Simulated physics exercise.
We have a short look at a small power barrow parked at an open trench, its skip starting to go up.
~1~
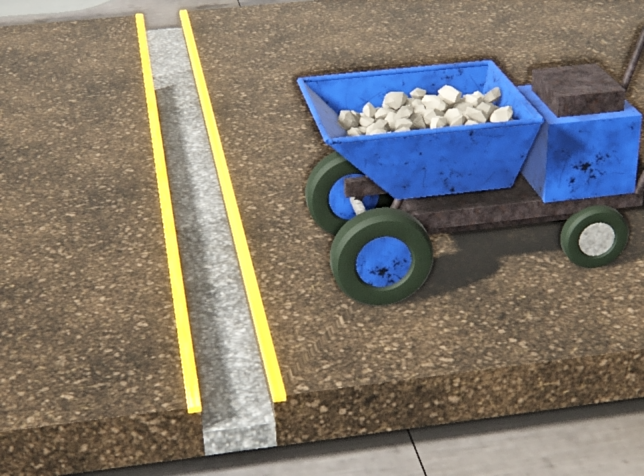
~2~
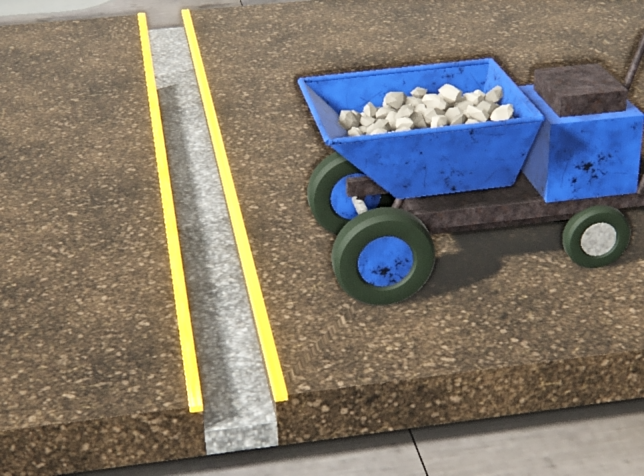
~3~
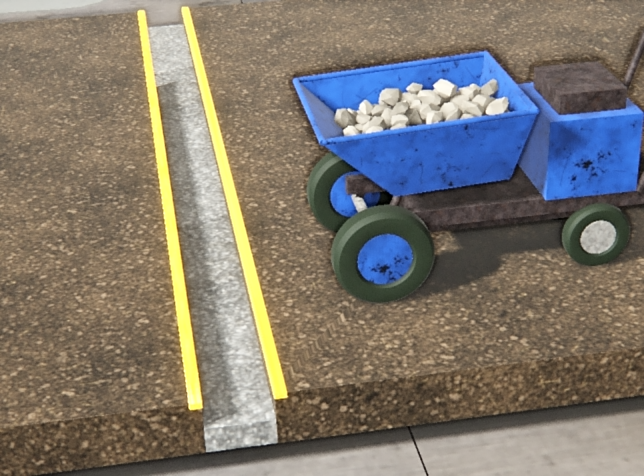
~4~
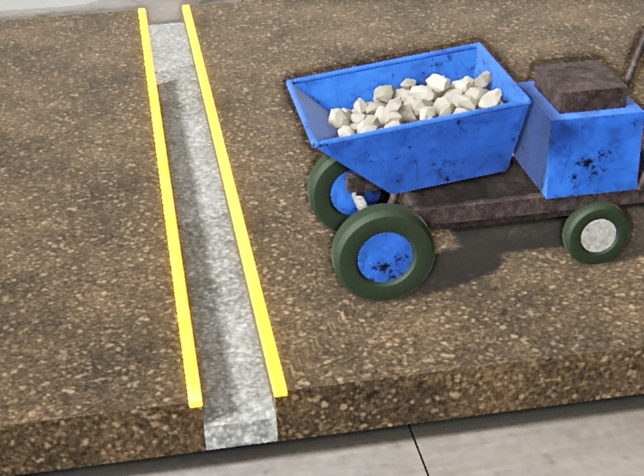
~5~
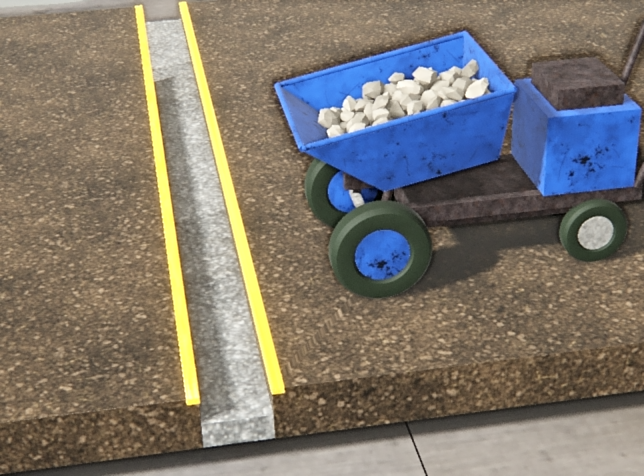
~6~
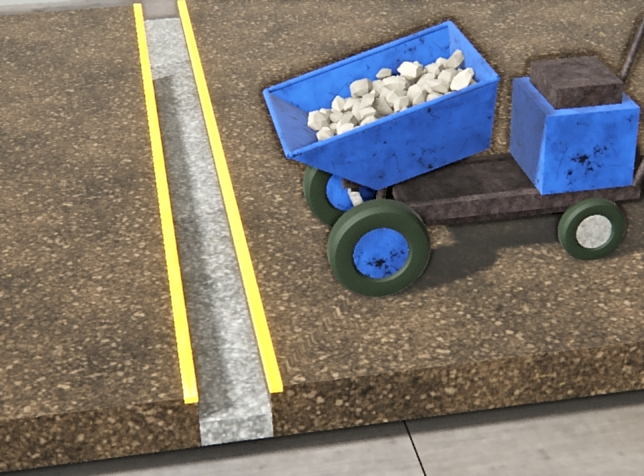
A blue skip loaded with pale broken stones tilts gradually leftward on a small parked barrow.
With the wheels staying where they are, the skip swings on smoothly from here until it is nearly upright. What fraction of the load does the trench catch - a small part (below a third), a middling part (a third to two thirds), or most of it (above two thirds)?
A middling part, a third to two thirds.
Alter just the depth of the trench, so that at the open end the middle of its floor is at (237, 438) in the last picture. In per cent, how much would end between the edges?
About 80 percent.
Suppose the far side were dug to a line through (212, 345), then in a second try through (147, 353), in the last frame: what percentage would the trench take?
Roughly 30 % and 90 %.
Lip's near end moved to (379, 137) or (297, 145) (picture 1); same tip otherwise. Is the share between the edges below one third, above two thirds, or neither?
At the first place the answer is the middle third, and at the second it is below one third.
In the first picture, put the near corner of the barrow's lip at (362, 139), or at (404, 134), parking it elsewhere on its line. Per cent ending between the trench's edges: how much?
First spot: 60 %, second spot: 50 %.
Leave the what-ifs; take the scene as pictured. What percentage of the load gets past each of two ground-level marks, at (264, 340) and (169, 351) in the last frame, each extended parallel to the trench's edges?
Estimate: 80 %, then 20 %.
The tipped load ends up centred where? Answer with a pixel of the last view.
Centre at rest, last view: Approx. (199, 278).
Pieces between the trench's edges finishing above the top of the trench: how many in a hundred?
About 25 per cent.
Just after the last frame, skip tipped steeply; every one in the skip.
A moment on, skip tipped right over; roughly two thirds in the skip; roughly a quarter in or heaped over the trench; just a few beyond it.
Further on, skip tipped right over; roughly a quarter in the skip; roughly two thirds in or heaped over the trench; roughly a quarter beyond it.
When it is over, skip tipped right over; roughly a quarter in the skip; roughly two thirds in or heaped over the trench; roughly a quarter beyond it.
